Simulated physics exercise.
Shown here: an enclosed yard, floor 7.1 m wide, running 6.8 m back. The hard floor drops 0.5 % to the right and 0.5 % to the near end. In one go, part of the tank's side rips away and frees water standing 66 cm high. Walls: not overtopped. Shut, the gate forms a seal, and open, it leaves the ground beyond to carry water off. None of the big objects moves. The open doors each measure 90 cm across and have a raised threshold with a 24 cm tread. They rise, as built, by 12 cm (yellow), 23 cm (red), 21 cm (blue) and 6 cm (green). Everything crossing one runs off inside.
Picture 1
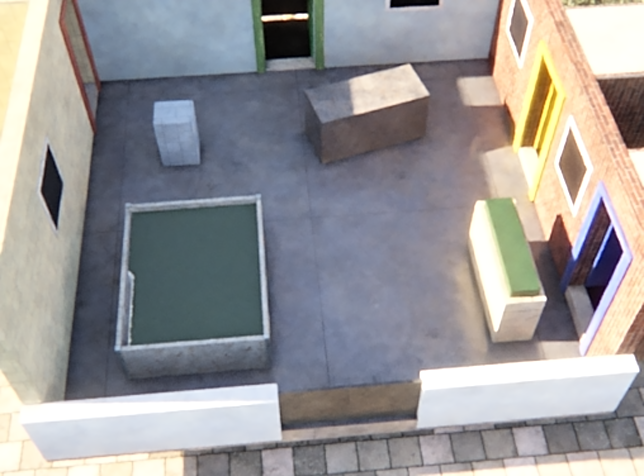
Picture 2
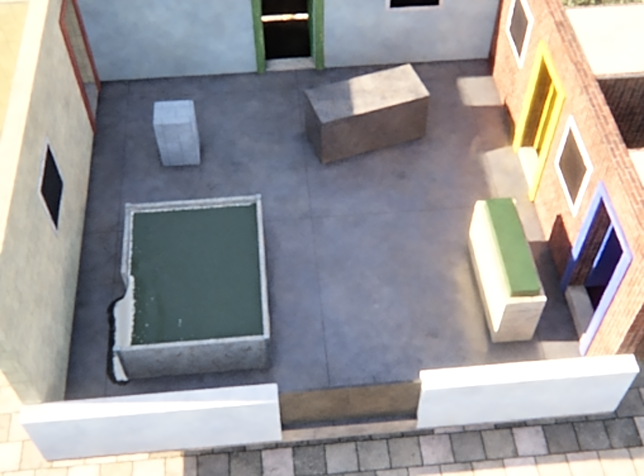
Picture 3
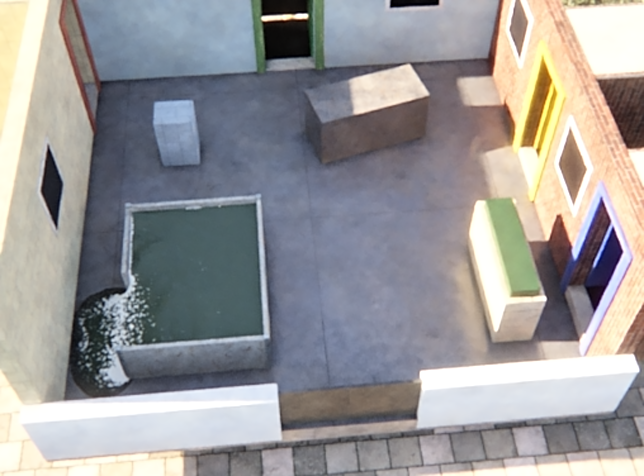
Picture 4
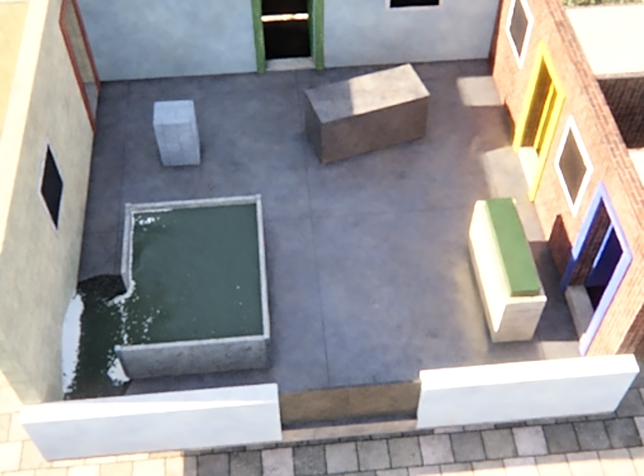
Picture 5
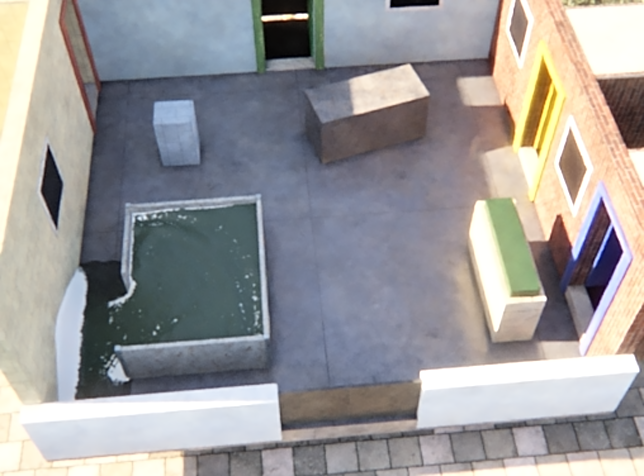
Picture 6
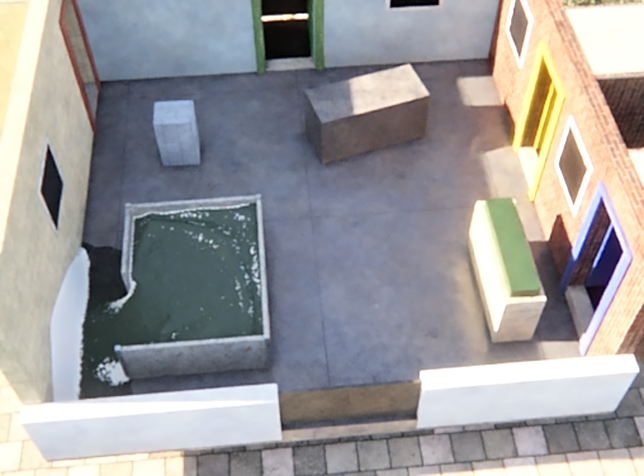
A square tank of dark green water stands at the left of a grey-floored walled yard, seen from high above by a camera that stays still. A pale block and a brown box sit behind it, with a green-topped bench at right near yellow and blue doorways. The tank's left side breaks open near its front corner, and foaming water pours out, spreads to the left wall and ripples inside.
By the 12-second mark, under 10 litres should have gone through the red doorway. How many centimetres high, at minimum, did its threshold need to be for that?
It needed to be about 14 cm high.
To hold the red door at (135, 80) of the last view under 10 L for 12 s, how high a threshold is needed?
About 20 cm.
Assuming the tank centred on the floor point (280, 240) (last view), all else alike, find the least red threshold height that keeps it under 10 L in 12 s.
You'd need some 10.5 cm.
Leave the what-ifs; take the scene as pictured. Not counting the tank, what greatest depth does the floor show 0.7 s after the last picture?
Roughly 68 cm.
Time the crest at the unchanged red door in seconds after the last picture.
Around 4.0 seconds.
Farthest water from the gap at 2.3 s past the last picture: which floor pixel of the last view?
Near pixel (578, 389).
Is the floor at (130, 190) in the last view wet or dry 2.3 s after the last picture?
At that moment it's submerged.
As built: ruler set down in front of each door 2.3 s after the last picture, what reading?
In cm: Yellow 0, red 7, blue 0, green 0.
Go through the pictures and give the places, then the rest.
The first frame shows the tank at (194, 271) is whole and still, 66 cm deep; the red door at (83, 65) is dry.
In the second frame, the gap is at (131, 330), the front 0.3 m out at (113, 312); the back of the tank holds 66 cm.
In the third frame, the front is at (77, 332), 0.8 m from the gap at (131, 330); 1.0 m2 of floor is wet, 66 cm left at the back.
In the fourth frame, the front is at a hidden place, 0.9 m from the gap at (131, 331); 1.5 m2 of floor is wet, 66 cm left at the back.
In the fifth frame, water pours out at (131, 331) and has run 1.1 m, to a hidden place; about 14 cm deep outside, 63 cm at the back.
In the sixth frame, the gap is at (131, 331), the front 1.4 m out at (82, 248); the back of the tank holds 56 cm; the red door at (83, 65), 4.8 m from the gap, is still 3.0 m from the nearest water.
Then, 0.7 s after the last picture water covers 15 % of the floor, deepest (68 cm) near (62, 432); it has not reached the red door.
Then, 2.3 s after the last picture water covers 40 % of the floor, deepest (35 cm) near (62, 432); 7 cm at the red door, 0 litres in over its 23 cm threshold.
Then, 11.3 s after the last picture water covers 95 % of the floor, deepest (12 cm) near (483, 235); 6 cm at the red door, 0 litres in over its 23 cm threshold.
At the red door as built, the water peaked near 14 cm, 4.1 s after the last picture.
With a threshold of 11.5 cm, 21 litres would have come in within the 12 s; with 16 cm, 5 litres. So under 10 litres takes about 14 cm.
